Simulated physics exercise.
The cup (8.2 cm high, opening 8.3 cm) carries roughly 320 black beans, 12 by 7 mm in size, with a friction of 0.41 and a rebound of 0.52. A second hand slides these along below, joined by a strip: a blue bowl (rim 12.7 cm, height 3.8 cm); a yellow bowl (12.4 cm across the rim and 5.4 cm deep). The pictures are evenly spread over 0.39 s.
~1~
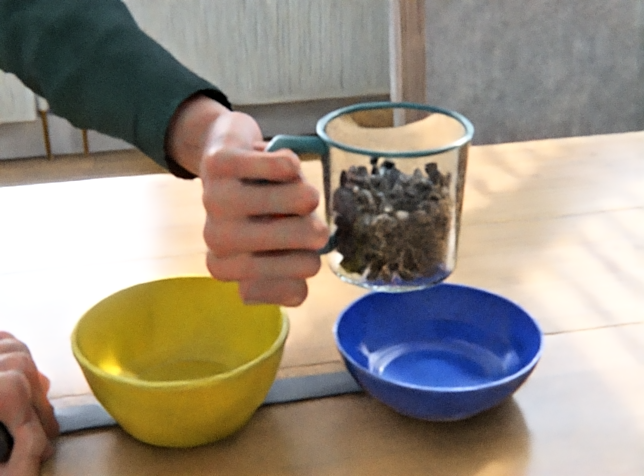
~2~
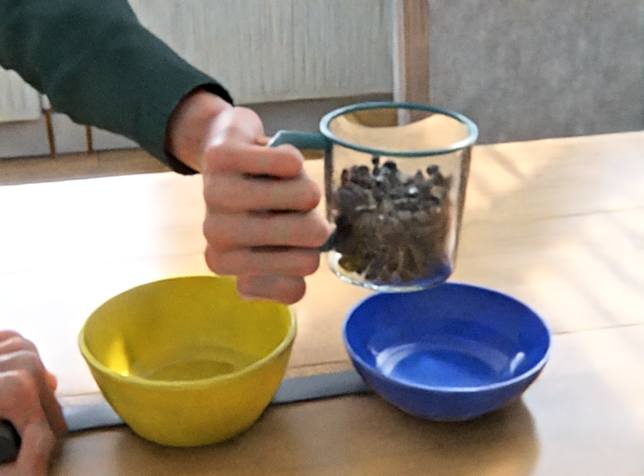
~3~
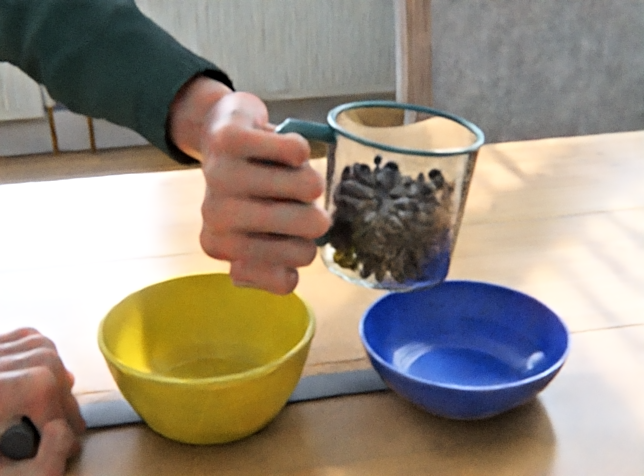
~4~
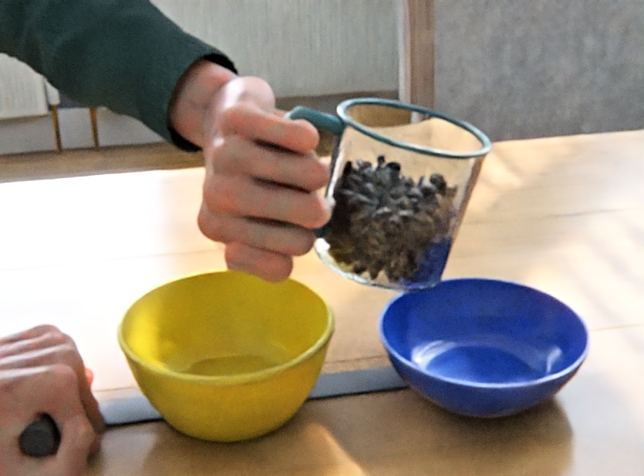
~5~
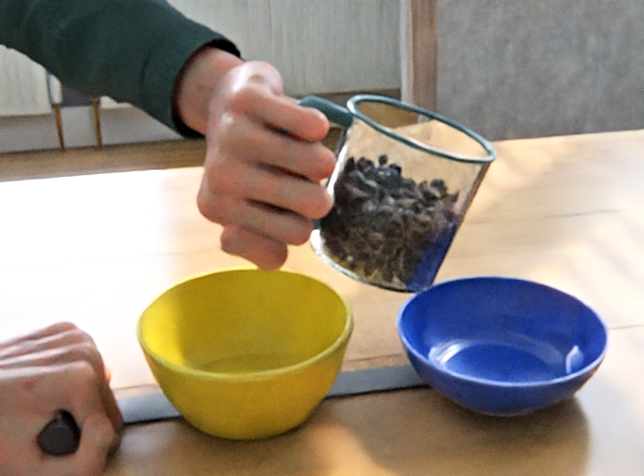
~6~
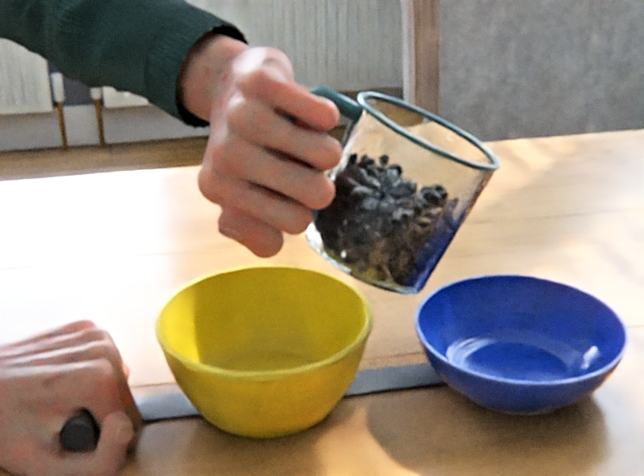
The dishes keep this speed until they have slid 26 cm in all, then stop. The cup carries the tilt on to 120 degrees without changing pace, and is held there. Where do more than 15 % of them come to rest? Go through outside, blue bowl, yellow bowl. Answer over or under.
Outside over, blue bowl under, yellow bowl over.
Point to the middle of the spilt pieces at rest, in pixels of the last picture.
At about (489, 374).
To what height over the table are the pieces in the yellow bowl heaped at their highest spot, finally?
Some 2.5 cm.
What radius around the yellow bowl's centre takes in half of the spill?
Roughly 8 cm.
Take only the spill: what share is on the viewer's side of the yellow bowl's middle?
About 60 per cent.
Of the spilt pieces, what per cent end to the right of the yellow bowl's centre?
About 0 per cent.
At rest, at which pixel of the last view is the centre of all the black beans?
At about (530, 356).
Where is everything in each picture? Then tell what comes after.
Cup at (394, 177); tilt 0 degrees; dishes slid 0.0 cm; lip at (465, 123); top of the load at (350, 180); blue bowl at (438, 330); yellow bowl at (181, 324), in the first picture.
Cup at (396, 176); tilt 2 degrees; dishes slid 0.4 cm; lip at (469, 125); top of the load at (434, 179), in the second picture.
Cup at (399, 173); tilt 8 degrees; dishes slid 1.6 cm; low side right; lip at (475, 131); top of the load at (341, 179), in the third picture.
Cup at (403, 170); tilt 14 degrees; dishes slid 2.7 cm; low side right; lip at (482, 138); top of the load at (390, 174), in the fourth picture.
Cup at (407, 167); tilt 20 degrees; dishes slid 3.8 cm; low side right; lip at (488, 147); top of the load at (357, 174), in the fifth picture.
Cup at (412, 165); tilt 26 degrees; dishes slid 5.0 cm; low side right; lip at (491, 156); top of the load at (359, 170); blue bowl at (520, 323); yellow bowl at (264, 314), in the sixth picture.
Then, 0.55 s after the last picture, tilt 70 degrees; cup 100 %; middle of all pieces on or above the table near (374, 214).
Then, 1.01 s after the last picture, tilt 106 degrees; yellow bowl 5 %, cup 95 %; middle of all pieces on or above the table near (387, 224).
Then, 1.43 s after the last picture, tilt 120 degrees; yellow bowl 45 %, cup 5 %, outside 45 %, in the air 5 %; middle of all pieces on or above the table near (516, 345).
Then, 1.83 s after the last picture, tilt 120 degrees; yellow bowl 45 %, outside 55 %; middle of all pieces on or above the table near (526, 358).
In the end, yellow bowl 45 %, cup 0 %, blue bowl 0 %, outside 55 %.
